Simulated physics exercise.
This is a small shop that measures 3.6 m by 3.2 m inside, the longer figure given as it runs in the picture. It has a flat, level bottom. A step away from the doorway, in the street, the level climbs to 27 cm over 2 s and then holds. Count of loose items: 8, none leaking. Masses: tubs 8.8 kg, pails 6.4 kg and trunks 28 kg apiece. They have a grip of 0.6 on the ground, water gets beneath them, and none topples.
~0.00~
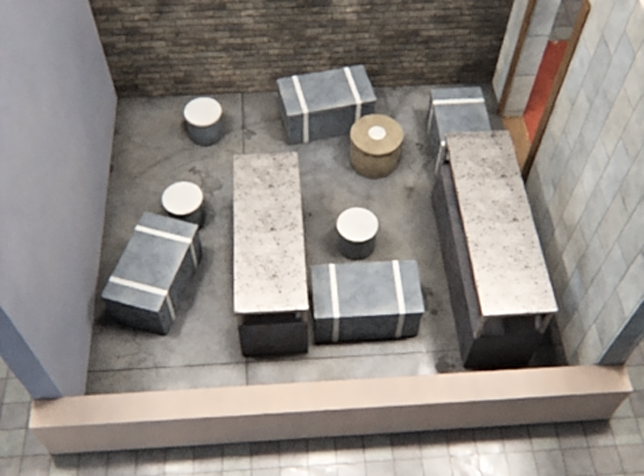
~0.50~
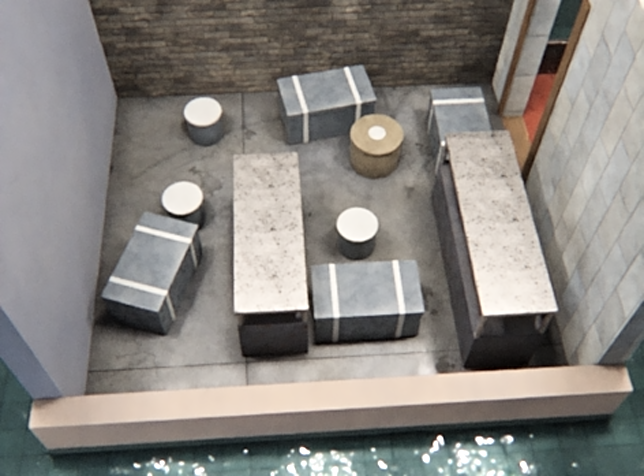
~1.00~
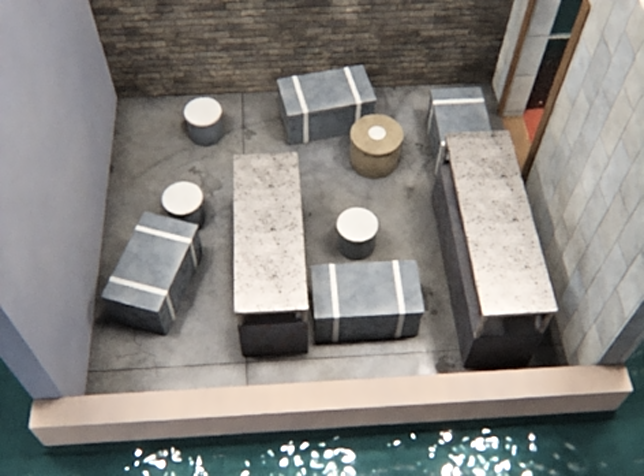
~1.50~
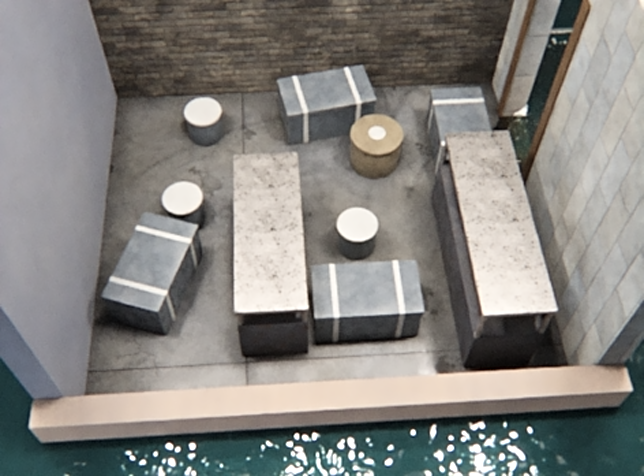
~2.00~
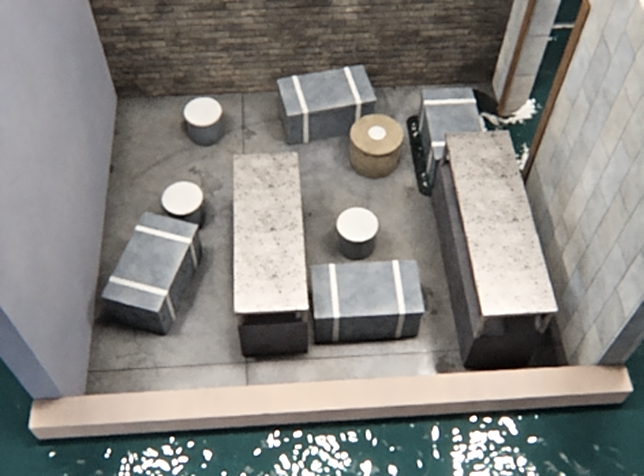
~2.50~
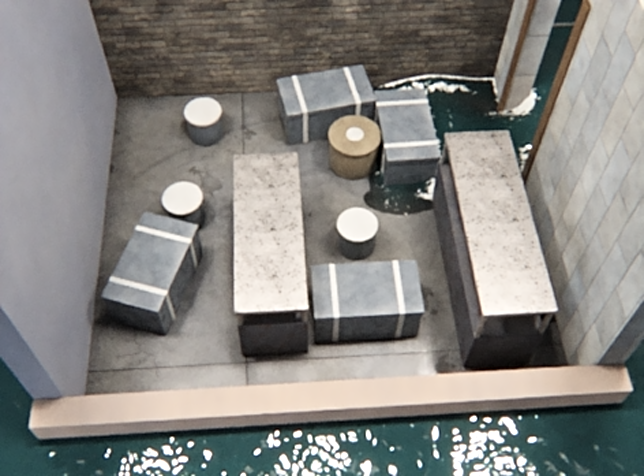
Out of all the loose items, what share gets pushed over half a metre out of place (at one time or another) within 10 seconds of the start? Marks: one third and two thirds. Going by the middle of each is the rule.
The result will fall in the upper range, two thirds or past it.
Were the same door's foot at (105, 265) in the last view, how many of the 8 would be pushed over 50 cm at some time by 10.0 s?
In that case the number is 5.
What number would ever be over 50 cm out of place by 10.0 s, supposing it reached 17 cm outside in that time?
Then 5 of them.
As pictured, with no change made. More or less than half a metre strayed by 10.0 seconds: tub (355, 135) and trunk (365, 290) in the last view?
First farther, then not as far.
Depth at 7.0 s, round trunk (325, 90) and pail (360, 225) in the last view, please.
Around 18 cm and 7 cm.
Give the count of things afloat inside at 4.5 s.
I count 2.
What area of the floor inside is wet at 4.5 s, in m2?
The covered patch comes to about 7.5 m2.
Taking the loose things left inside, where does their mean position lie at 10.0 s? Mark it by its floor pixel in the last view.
It works out to somewhere near (245, 263) on the floor.
After 3.5 s 2 of 8 are over 50 cm from their spots; 0 afloat.
After 4.5 s 4 of 8 are over 50 cm from their spots; 2 afloat.
After 7.0 s 6 of 8 are over 50 cm from their spots; 6 afloat.
After 10.0 s 5 of 8 are over 50 cm from their spots, and 7 have been at some point; 8 afloat.
